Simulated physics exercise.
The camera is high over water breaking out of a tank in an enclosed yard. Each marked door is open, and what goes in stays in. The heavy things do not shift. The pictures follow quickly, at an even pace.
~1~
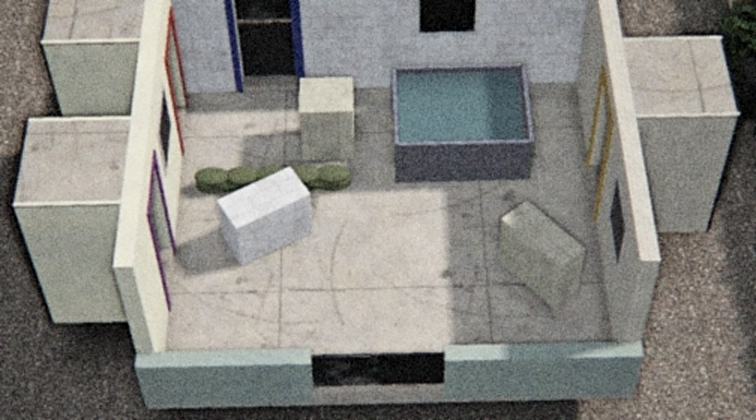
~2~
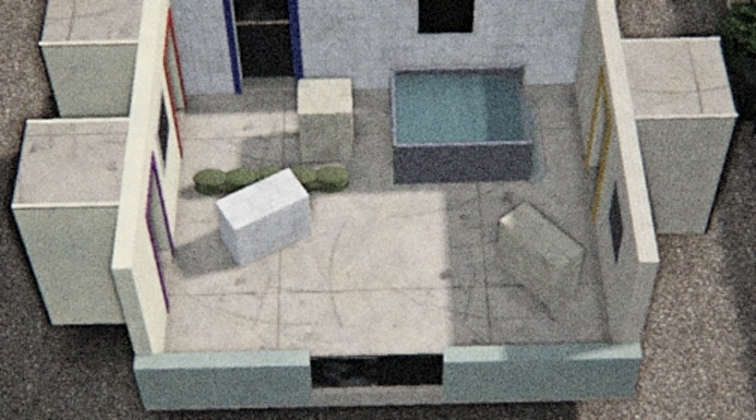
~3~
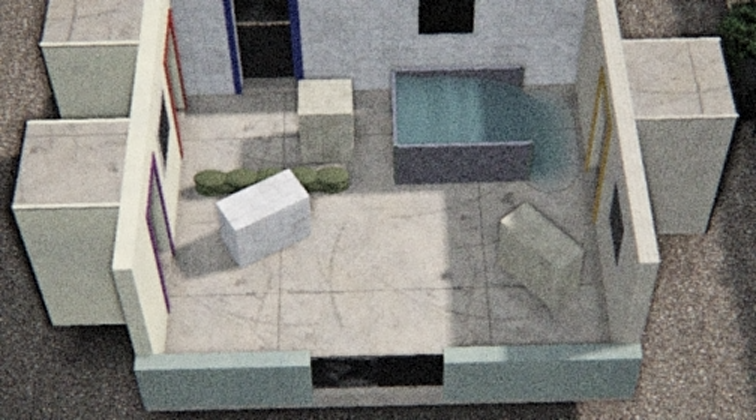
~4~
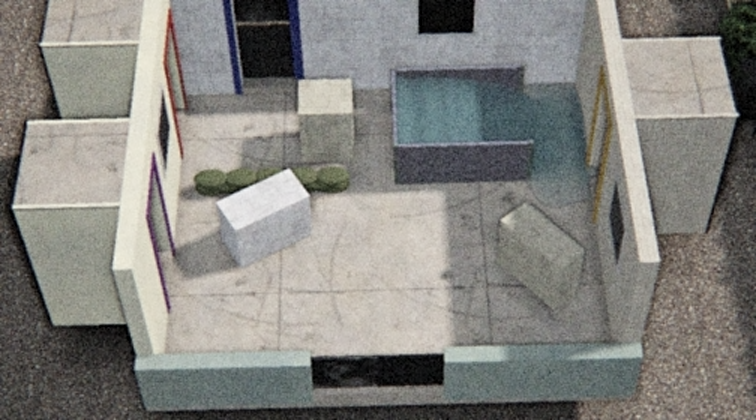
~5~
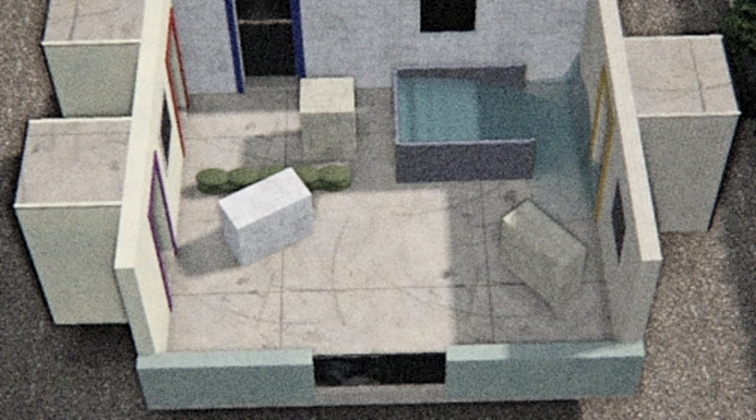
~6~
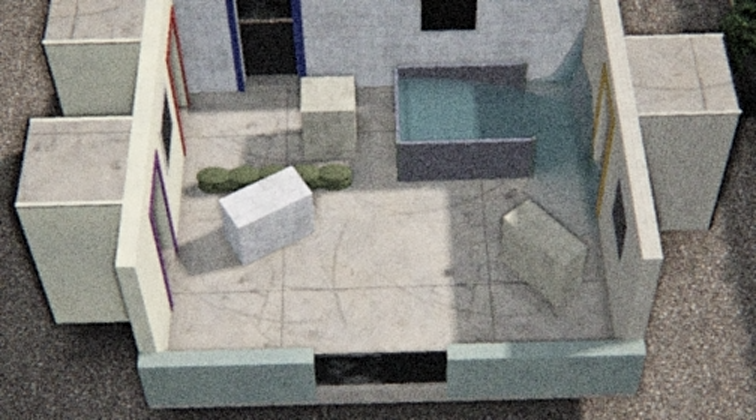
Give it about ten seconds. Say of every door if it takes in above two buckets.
One by one: The red door takes more than that; the purple door stays under that; the yellow door takes more than that; the blue door stays under that.
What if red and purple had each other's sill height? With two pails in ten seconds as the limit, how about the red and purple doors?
In short: Red takes more; purple floods.
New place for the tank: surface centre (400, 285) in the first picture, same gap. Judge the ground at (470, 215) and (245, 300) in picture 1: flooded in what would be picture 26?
As listed: Wet, free of water.
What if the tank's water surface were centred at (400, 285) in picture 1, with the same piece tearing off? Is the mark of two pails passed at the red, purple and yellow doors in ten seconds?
In short: The red one passes that mark, the purple one stays under, the yellow one holds.
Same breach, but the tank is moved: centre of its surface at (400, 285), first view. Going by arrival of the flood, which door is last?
The one in red.
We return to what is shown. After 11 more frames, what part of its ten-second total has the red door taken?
Roughly 0 per cent.
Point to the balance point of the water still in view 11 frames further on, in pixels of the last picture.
Roughly at (505, 153).
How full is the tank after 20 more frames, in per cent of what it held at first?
Some 30 per cent.
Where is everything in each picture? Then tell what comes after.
The first picture shows still water in the water tank at (461, 107).
In the second picture, the front is at a hidden place, out from the gap at (522, 128).
In the third picture, water pours out at (522, 131) and has run to (548, 94).
In the fourth picture, water pours out at (522, 132) and has run to (569, 85).
In the fifth picture, the front is at (593, 215), out from the gap at (524, 131).
In the sixth picture, water pours out at (524, 130) and has run to (597, 236).
A moment on, water covers 15 % of the floor; the red door not reached, the purple door not reached, the yellow door over two buckets in, the blue door not reached.
Next, water covers 25 % of the floor; the red door not reached, the purple door not reached, the yellow door far over two buckets in, the blue door wet at the sill, nothing in.
Then, water covers 55 % of the floor; the red door over two buckets in, the purple door not reached, the yellow door far over two buckets in, the blue door wet at the sill, nothing in.
Later, water covers 90 % of the floor; the red door far over two buckets in, the purple door wet at the sill, nothing in, the yellow door far over two buckets in, the blue door wet at the sill, nothing in.
In the end, water covers 95 % of the floor; the red door far over two buckets in, the purple door wet at the sill, nothing in, the yellow door far over two buckets in, the blue door wet at the sill, nothing in.
